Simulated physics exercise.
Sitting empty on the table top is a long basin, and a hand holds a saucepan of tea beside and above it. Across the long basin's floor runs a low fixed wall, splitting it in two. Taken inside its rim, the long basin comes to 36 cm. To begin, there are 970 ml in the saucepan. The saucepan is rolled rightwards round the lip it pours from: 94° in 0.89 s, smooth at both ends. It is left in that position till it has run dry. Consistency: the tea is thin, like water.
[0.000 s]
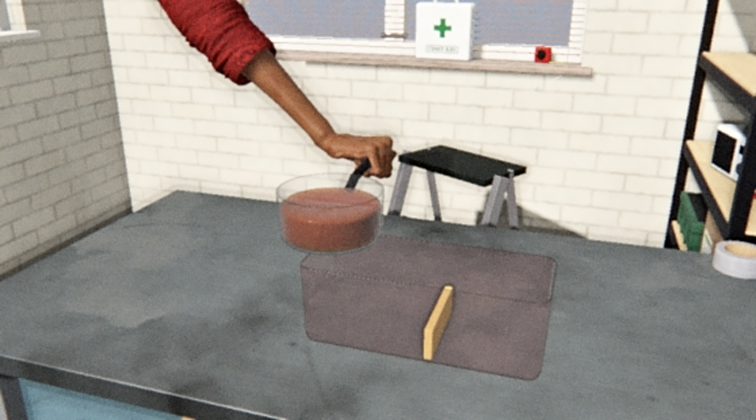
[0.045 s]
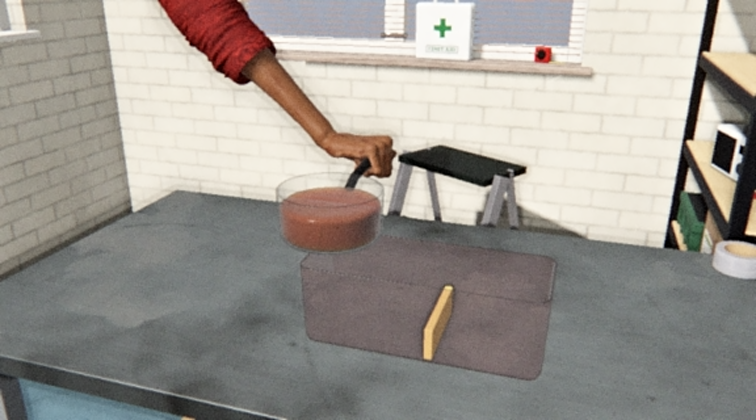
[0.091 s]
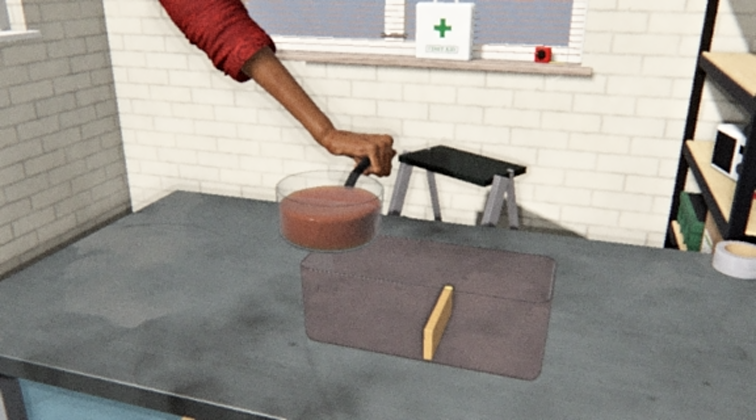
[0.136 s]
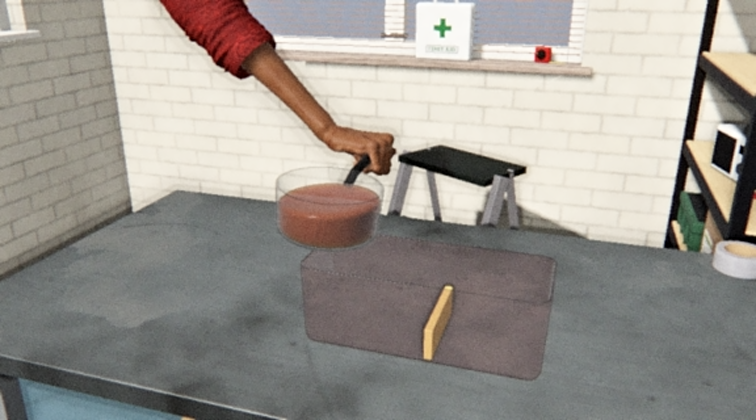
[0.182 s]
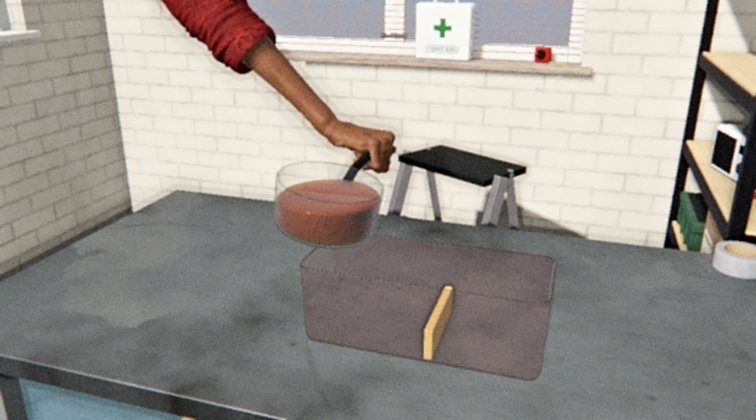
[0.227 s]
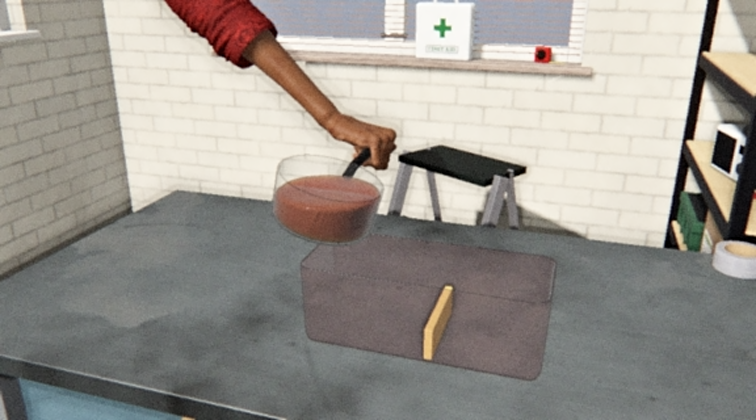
A hand slowly tilts a clear saucepan of reddish-brown liquid rightwards above an empty divided basin.
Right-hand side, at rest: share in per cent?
68 per cent.
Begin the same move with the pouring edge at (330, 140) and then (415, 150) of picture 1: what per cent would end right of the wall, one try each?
Near 15 in a hundred on the first go and near 85 in a hundred on the second.
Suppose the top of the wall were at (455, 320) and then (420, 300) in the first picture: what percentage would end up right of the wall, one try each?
In order, 45 and 90 per cent.
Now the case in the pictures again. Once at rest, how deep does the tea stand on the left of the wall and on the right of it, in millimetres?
Final reading - left some 12 mm, right some 30 mm.
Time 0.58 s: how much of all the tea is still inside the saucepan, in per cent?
About 66 percent.
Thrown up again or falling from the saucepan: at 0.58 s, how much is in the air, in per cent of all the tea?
Roughly 30 percent.
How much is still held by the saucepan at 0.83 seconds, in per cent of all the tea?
14 in a hundred, give or take.
By 0.58 s the tilt is 68° and 65 per cent is still to pour, 4 is left of the wall and 0 right of it.
By 0.83 s the tilt is 93° and 14 per cent is still to pour, 11 is left of the wall and 57 right of it.
By 1.10 s the tilt is 94° and 3 per cent is still to pour, 26 is left of the wall and 67 right of it.
By 1.39 s the tilt is 94° and 1 per cent is still to pour, 30 is left of the wall and 67 right of it.
At rest 31 per cent lies left of the wall, 68 right of it and 1 outside.
